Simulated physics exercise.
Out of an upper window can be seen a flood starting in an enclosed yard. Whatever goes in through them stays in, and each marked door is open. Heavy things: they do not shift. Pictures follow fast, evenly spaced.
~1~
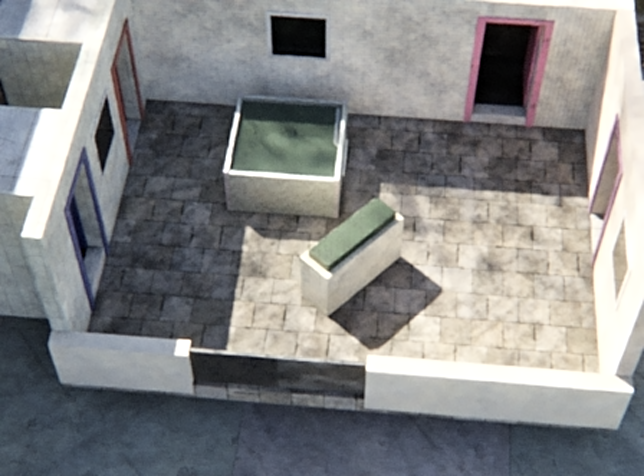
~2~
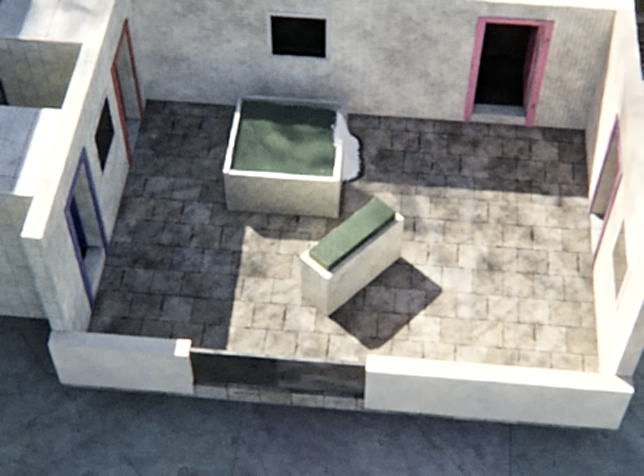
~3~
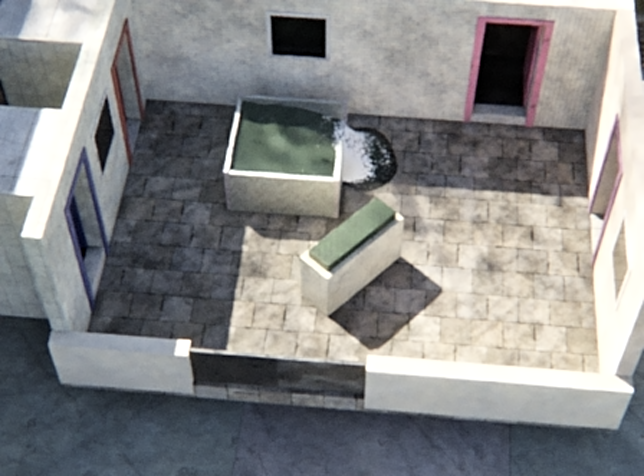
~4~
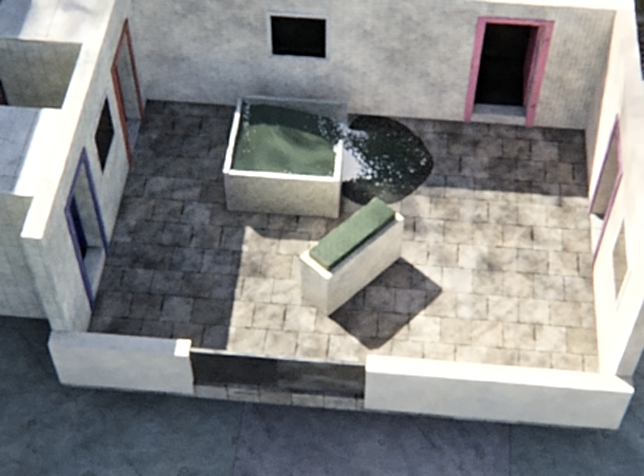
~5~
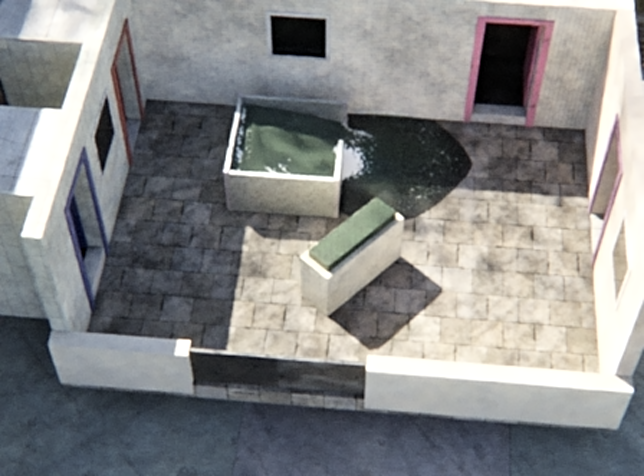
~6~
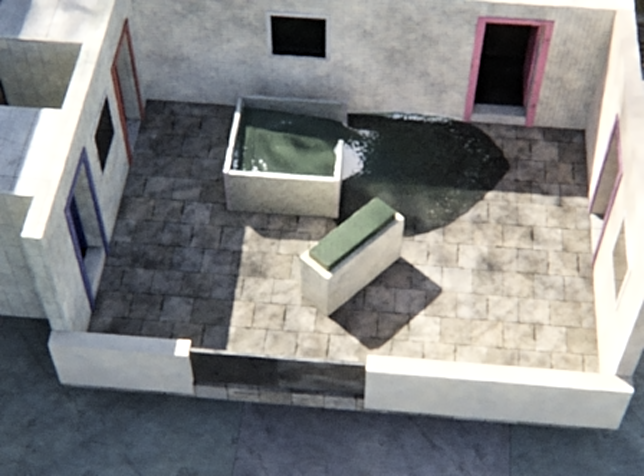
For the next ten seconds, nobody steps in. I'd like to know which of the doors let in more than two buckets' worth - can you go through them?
As I see it, the pink door will not top two buckets; the blue door will not top two buckets; the red door will not top two buckets; the purple door will top two buckets.
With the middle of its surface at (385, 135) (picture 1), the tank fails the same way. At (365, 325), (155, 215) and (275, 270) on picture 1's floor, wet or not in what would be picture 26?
In that order: Not reached, not reached, not reached.
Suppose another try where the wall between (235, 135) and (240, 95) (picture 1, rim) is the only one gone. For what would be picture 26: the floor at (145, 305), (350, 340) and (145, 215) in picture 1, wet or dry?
In the order you gave them, I get drenched, still bare, drenched.
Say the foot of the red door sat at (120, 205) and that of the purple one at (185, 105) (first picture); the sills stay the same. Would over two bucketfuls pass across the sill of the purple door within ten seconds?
I'd say purple door falls short.
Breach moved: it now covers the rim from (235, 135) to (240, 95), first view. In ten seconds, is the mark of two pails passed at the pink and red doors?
The pink door falls short, while the red door ends up above.
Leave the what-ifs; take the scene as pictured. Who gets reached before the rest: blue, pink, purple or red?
The pink door.
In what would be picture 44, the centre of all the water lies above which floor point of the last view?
I reckon somewhere around (434, 245).
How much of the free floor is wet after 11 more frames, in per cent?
Roughly 35 %.
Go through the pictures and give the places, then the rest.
The tank at (287, 140) is whole and still, in the first picture.
Water pours out at (341, 148) and has run to (355, 139), in the second picture.
The front is at (390, 172), out from the gap at (341, 148), in the third picture.
Water pours out at (341, 149) and has run to (428, 161), in the fourth picture.
The front is at (466, 161), out from the gap at (341, 149), in the fifth picture.
The front is at (503, 166), out from the gap at (341, 149), in the sixth picture.
A moment on, water covers 30 % of the floor; the pink door wet at the sill, nothing in, the blue door not reached, the red door not reached, the purple door wet at the sill, nothing in.
Next, water covers 35 % of the floor; the pink door wet at the sill, nothing in, the blue door not reached, the red door not reached, the purple door over two buckets in.
Then, water covers 40 % of the floor; the pink door wet at the sill, nothing in, the blue door not reached, the red door not reached, the purple door over two buckets in.
Later, water covers 60 % of the floor; the pink door wet at the sill, nothing in, the blue door not reached, the red door wet at the sill, nothing in, the purple door far over two buckets in.
In the end, water covers 80 % of the floor; the pink door wet at the sill, nothing in, the blue door wet at the sill, nothing in, the red door wet at the sill, nothing in, the purple door far over two buckets in.
